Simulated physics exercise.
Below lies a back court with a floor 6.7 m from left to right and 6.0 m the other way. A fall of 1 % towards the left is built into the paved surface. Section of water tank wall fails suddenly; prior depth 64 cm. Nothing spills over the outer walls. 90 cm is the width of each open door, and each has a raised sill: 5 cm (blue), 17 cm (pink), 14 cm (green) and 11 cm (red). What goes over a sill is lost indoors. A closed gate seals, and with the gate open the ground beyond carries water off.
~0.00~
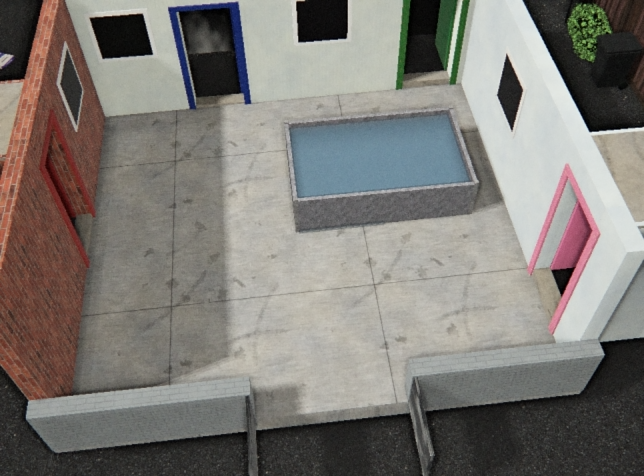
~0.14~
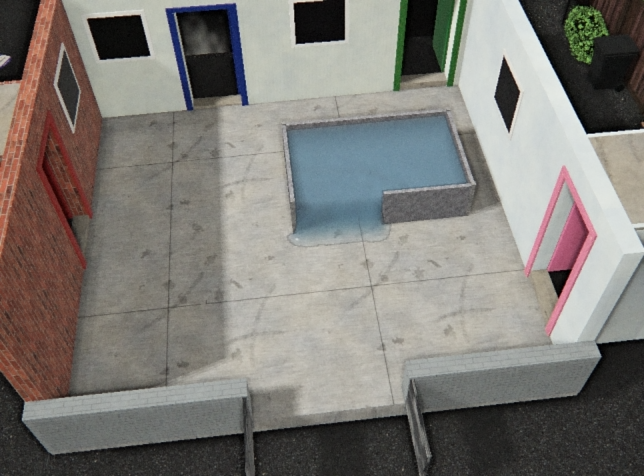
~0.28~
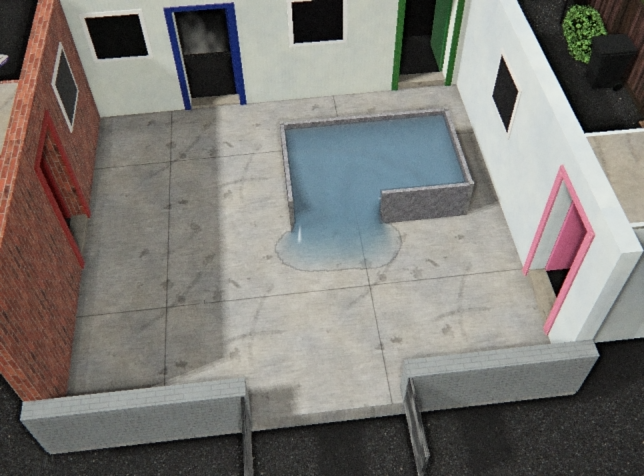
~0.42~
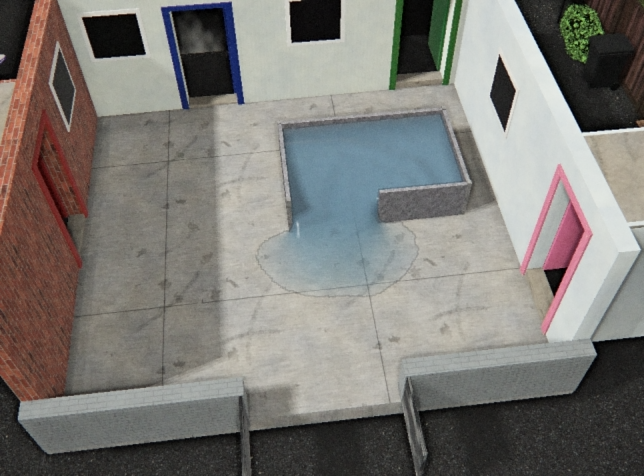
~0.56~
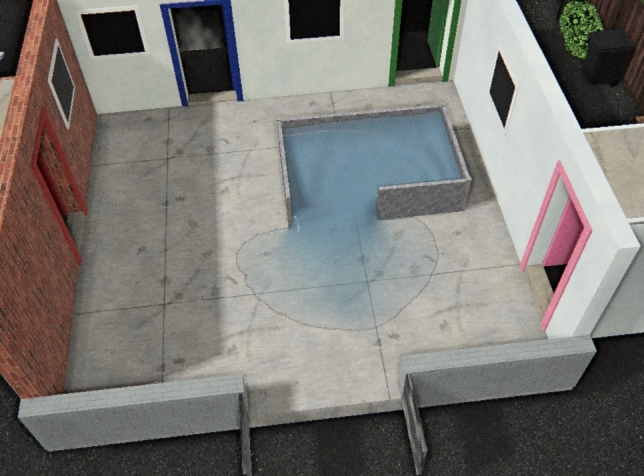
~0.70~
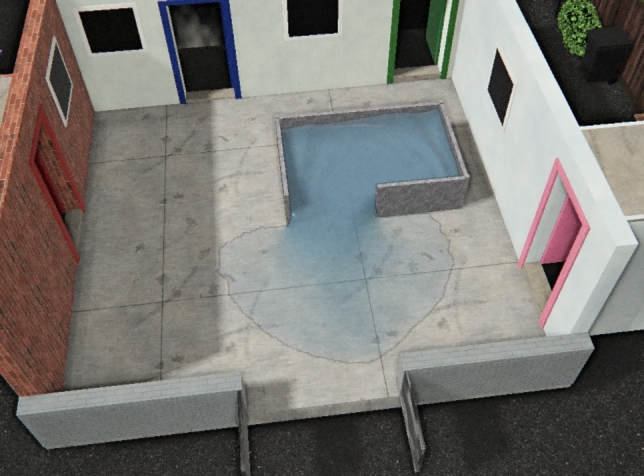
Water pours through a gap in the tank's front wall and spreads across the paved courtyard.
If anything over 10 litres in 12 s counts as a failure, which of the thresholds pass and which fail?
The blue door passes. The pink door passes. The green door passes. The red door passes.
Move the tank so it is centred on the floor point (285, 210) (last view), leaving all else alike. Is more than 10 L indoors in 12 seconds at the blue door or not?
Blue: Too much.
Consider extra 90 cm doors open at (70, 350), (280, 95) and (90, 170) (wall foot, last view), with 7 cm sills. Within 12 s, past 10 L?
Per doorway, in order: Sufficient / insufficient / insufficient.
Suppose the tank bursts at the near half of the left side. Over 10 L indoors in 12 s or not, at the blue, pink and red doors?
Here's how it goes: Blue falls short, pink falls short, red exceeds it.
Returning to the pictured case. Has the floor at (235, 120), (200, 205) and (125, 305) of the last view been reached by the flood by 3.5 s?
Untouched, untouched, submerged.
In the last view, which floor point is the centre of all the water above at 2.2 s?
Around (348, 226) in the last picture.
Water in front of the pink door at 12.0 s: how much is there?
Some 1.5 centimetres of depth.
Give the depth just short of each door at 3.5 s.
Depths in cm: Blue 0, pink 10, green 0, red 0.
After 1.4 s water covers 30 % of the floor and is deepest (36 cm) near (311, 230); blue door not reached, pink door not reached, green door not reached, red door not reached.
After 2.2 s water covers 35 % of the floor and is deepest (28 cm) near (311, 230); blue door not reached, pink door 2 cm at the sill, 0 L in, green door not reached, red door not reached.
After 3.5 s water covers 45 % of the floor and is deepest (25 cm) near (60, 419); blue door not reached, pink door 10 cm at the sill, 0 L in, green door not reached, red door not reached.
After 7.0 s water covers 80 % of the floor and is deepest (11 cm) near (311, 230); blue door 5 cm at the sill, 0 L in, pink door 5 cm at the sill, 0 L in, green door 6 cm at the sill, 0 L in, red door 4 cm at the sill, 0 L in.
After 12.0 s water covers 95 % of the floor and is deepest (8 cm) near (94, 127); blue door 4 cm at the sill, 0 L in, pink door 2 cm at the sill, 0 L in, green door 3 cm at the sill, 0 L in, red door 4 cm at the sill, 0 L in.
